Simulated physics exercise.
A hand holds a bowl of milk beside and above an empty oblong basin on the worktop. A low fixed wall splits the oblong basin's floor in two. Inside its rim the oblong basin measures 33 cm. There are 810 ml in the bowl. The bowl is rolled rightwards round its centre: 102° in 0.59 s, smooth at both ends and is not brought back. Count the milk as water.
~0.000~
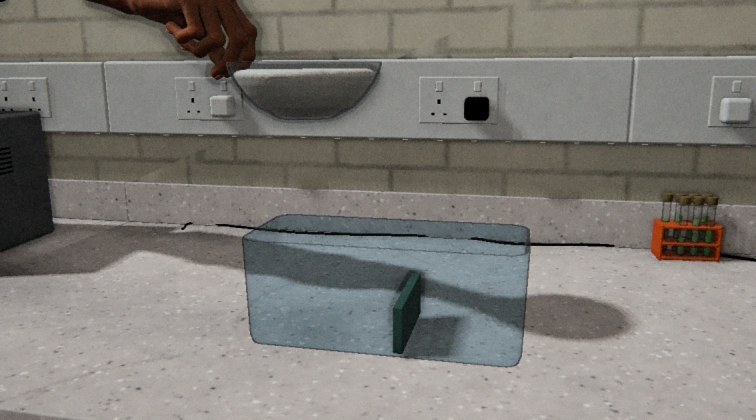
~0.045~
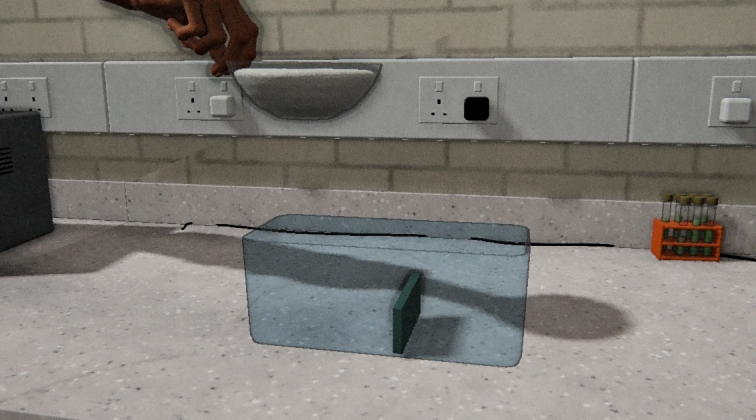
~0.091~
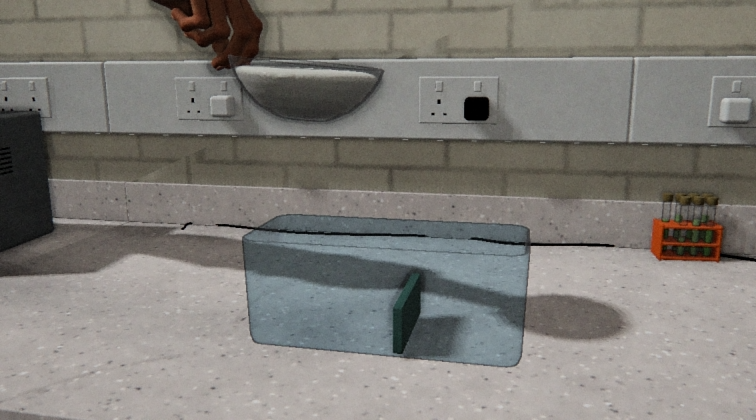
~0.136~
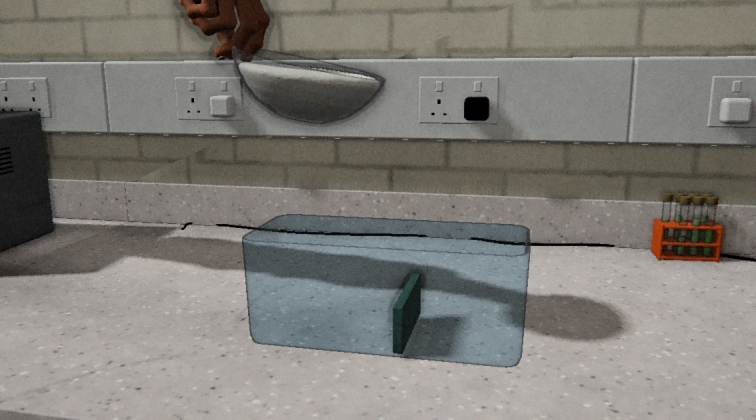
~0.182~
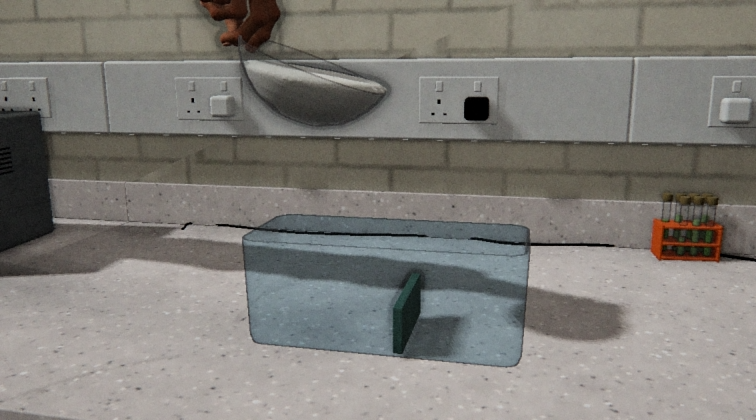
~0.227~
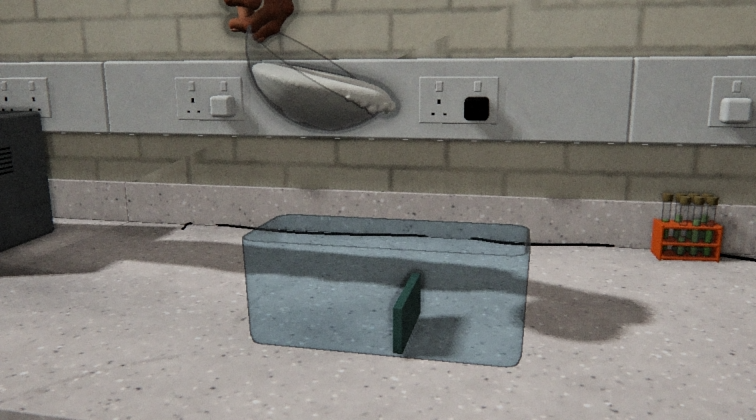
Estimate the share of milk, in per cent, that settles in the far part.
Roughly 57 per cent is past the wall.
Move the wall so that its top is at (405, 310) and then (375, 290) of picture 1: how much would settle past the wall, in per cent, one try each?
In turn about 45 and 80 per cent.
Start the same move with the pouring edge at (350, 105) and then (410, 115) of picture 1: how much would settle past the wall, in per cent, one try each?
First 20, then 65 per cent.
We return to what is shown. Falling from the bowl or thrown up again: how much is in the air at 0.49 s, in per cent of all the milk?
Near 46 in a hundred.
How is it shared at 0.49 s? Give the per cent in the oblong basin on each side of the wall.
Near 2 on the left, 48 on the right.
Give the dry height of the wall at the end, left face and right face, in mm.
Some 46 mm on the left and 30 mm on the right.
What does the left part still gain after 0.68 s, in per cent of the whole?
Some 12 per cent.
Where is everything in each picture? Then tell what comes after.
In the first picture, it leans 0°; its right rim is at (379, 64); the milk meets the walls at (241, 72) and (376, 71); the oblong basin's rim runs from (261, 228) to (529, 242); the wall's top is at (408, 291).
In the second picture, it leans 1°; its right rim is at (380, 66); the milk meets the walls at (242, 72) and (376, 73).
In the third picture, it leans 6°; its right rim is at (381, 72); the milk meets the walls at (243, 68) and (377, 77).
In the fourth picture, it leans 13°; its right rim is at (383, 82); the milk meets the walls at (247, 64) and (380, 82).
In the fifth picture, it leans 22°; its right rim is at (383, 96); the milk meets the walls at (252, 62) and (381, 88); 2 per cent is over the edge.
In the sixth picture, it leans 33°; its right rim is at (380, 111); the milk meets the walls at (260, 65) and (361, 89); 10 per cent is over the edge.
Then, 0.49 s in, the tilt is 94° and 2 per cent is still to pour, 2 is left of the wall and 49 right of it.
Then, 0.68 s in, the tilt is 102° and 0 per cent is still to pour, 22 is left of the wall and 55 right of it.
Then, 0.87 s in, the tilt is 102° and 0 per cent is still to pour, 31 is left of the wall and 58 right of it.
Then, 1.09 s in, the tilt is 102° and 0 per cent is still to pour, 33 is left of the wall and 57 right of it.
Finally, 34 per cent lies left of the wall, 57 right of it and 10 outside.
